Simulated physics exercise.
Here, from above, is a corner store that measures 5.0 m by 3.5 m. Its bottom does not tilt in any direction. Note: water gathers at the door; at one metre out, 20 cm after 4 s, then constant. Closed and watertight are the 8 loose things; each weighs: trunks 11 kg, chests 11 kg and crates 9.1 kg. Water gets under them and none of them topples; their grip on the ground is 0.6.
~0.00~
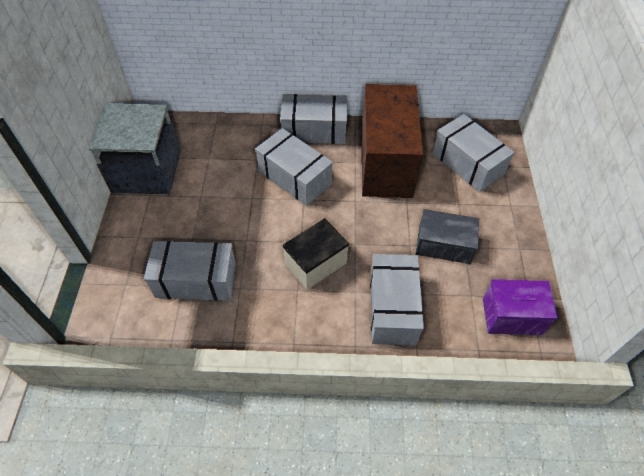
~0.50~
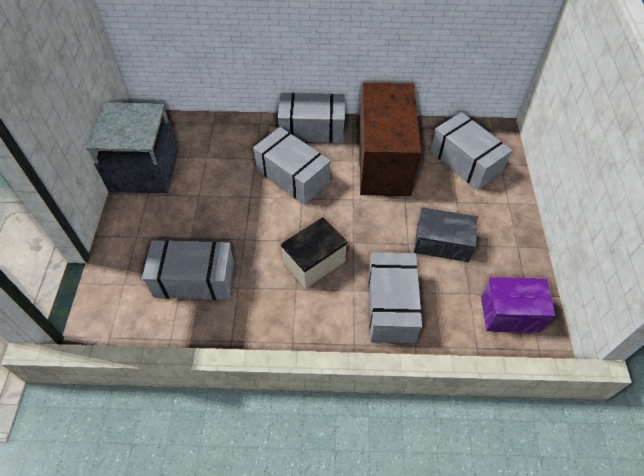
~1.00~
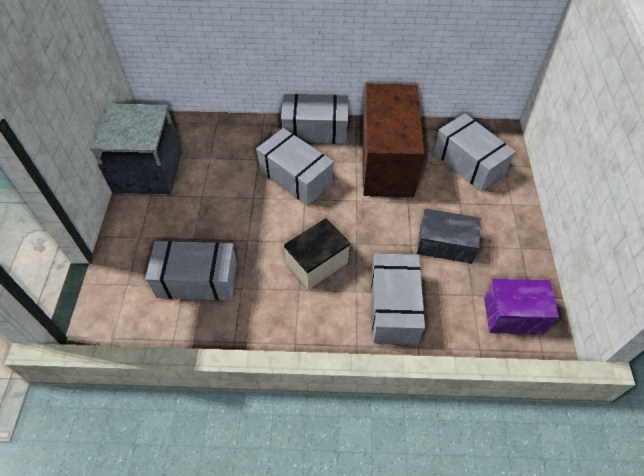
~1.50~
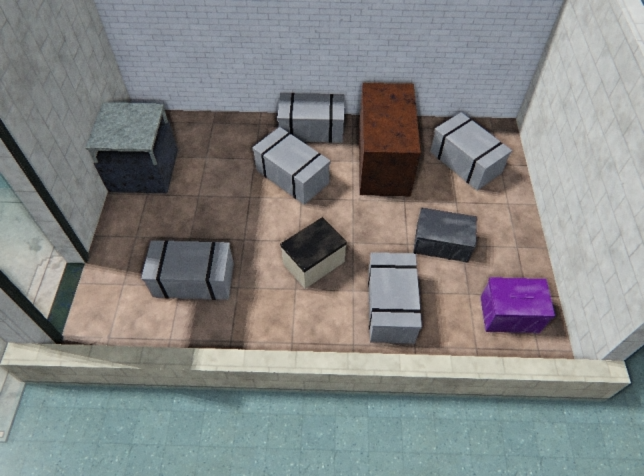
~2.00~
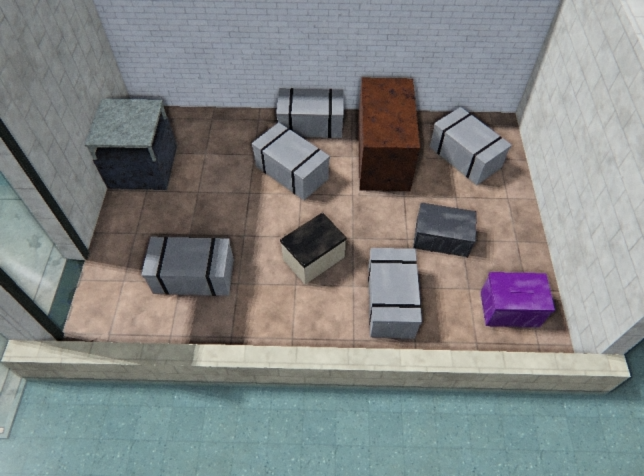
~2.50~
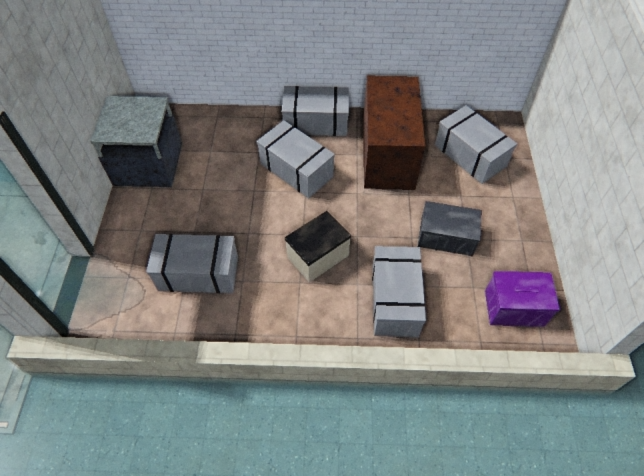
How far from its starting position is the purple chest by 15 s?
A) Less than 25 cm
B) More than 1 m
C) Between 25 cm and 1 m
B.
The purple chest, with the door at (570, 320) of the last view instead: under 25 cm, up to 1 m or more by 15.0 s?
Then the purple chest is swept a long way.
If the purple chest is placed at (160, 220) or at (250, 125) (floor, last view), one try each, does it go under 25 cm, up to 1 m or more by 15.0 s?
Run 1 - in place; run 2 - short shift.
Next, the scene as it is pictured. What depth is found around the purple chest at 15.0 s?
Roughly 11 cm.
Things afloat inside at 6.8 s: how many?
Total: 2.
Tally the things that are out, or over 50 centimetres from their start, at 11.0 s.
I make it 6.
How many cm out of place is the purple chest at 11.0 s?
Roughly 200 centimetres by that point.
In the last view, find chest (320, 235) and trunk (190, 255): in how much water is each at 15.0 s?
First about 12 cm, second about 7 cm.
After 3.5 s the purple chest is near (526, 290), 0.0 m from its start, aground; 0 afloat.
After 6.8 s the purple chest is near (529, 290), 0.0 m from its start, aground; 2 afloat.
After 11.0 s the purple chest is near (517, 140), 1.9 m from its start, afloat; 8 afloat.
After 15.0 s the purple chest is near (501, 136), 1.9 m from its start, afloat; 8 afloat.
